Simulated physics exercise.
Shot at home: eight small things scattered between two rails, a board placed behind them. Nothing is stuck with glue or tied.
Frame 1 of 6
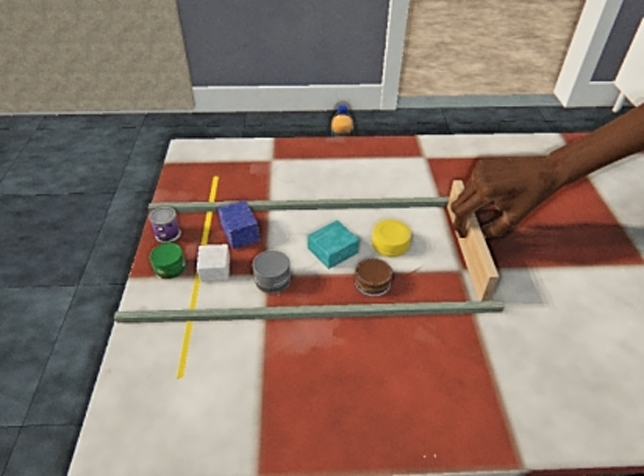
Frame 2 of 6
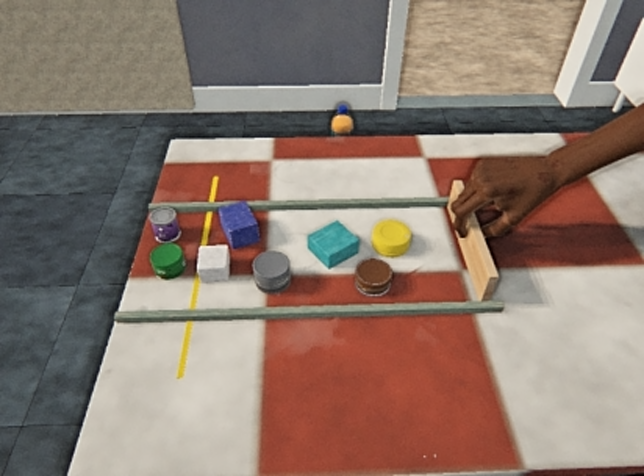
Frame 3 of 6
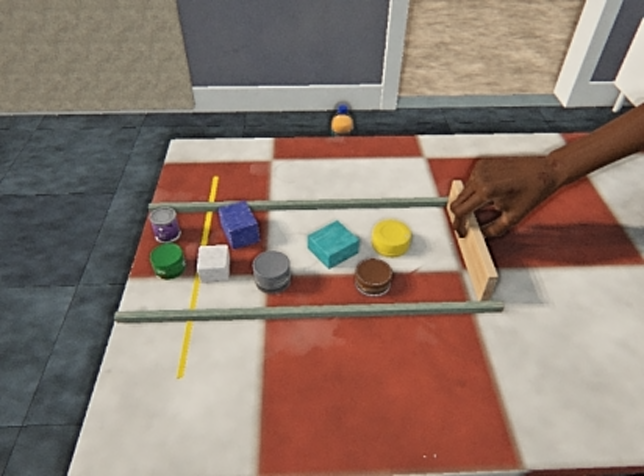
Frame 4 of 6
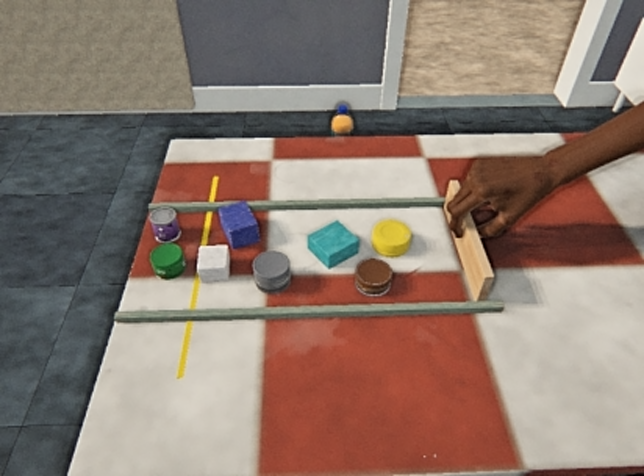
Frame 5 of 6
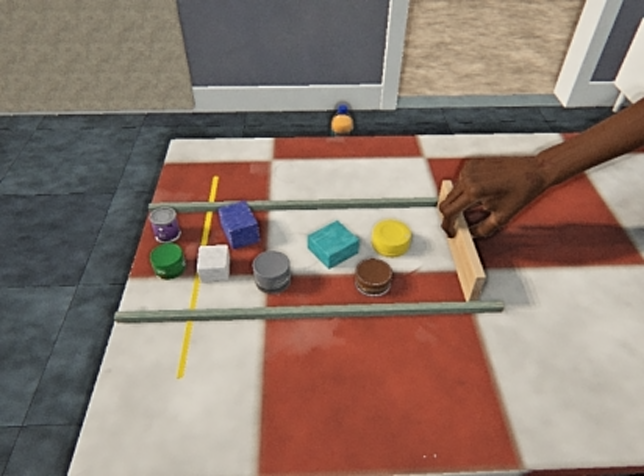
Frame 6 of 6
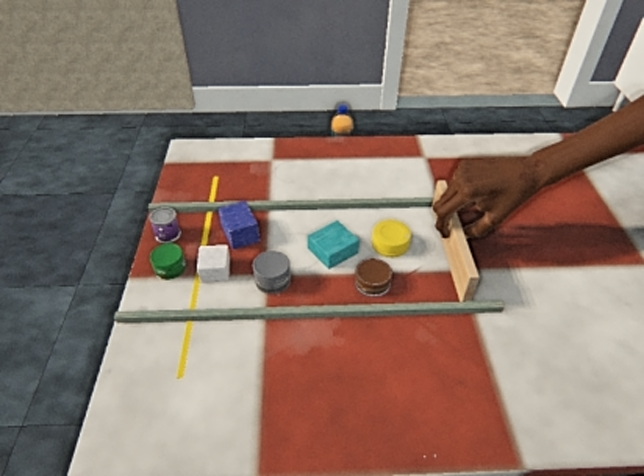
A dark-skinned hand grips a light wooden board at the right end of two grey-green rails on a red-and-white checked surface, seen from above at an angle. Between the rails lie purple, green, white, blue and grey objects on the left, near a yellow line, with turquoise, yellow and brown ones nearer the board. The hand holds nearly still, then slides the board slightly left, while the objects and view stay still.
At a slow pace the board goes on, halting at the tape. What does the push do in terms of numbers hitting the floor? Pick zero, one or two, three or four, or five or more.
It sends one or two to the floor.
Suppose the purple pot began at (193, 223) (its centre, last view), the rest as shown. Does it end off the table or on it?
Well, this time it drops away.
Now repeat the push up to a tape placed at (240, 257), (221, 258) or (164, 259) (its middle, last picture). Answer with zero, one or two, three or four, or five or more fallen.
Tape by tape, the falls would be: Zero, then one to two, then more than four.
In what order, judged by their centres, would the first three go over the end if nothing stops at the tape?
The green tub, the purple pot, then the white block.
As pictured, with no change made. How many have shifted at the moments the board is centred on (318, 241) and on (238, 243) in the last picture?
4 and 8.
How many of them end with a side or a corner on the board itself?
That comes to 2.
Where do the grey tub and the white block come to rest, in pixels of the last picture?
Near (137, 293) and (125, 273).
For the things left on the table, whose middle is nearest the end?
That would be the white block.
Early on, none off yet; purple pot at rest near (165, 226); green tub at rest near (168, 262); white block at rest near (214, 263).
Finally, the number that fall off is one or two; lost, green tub and purple pot.
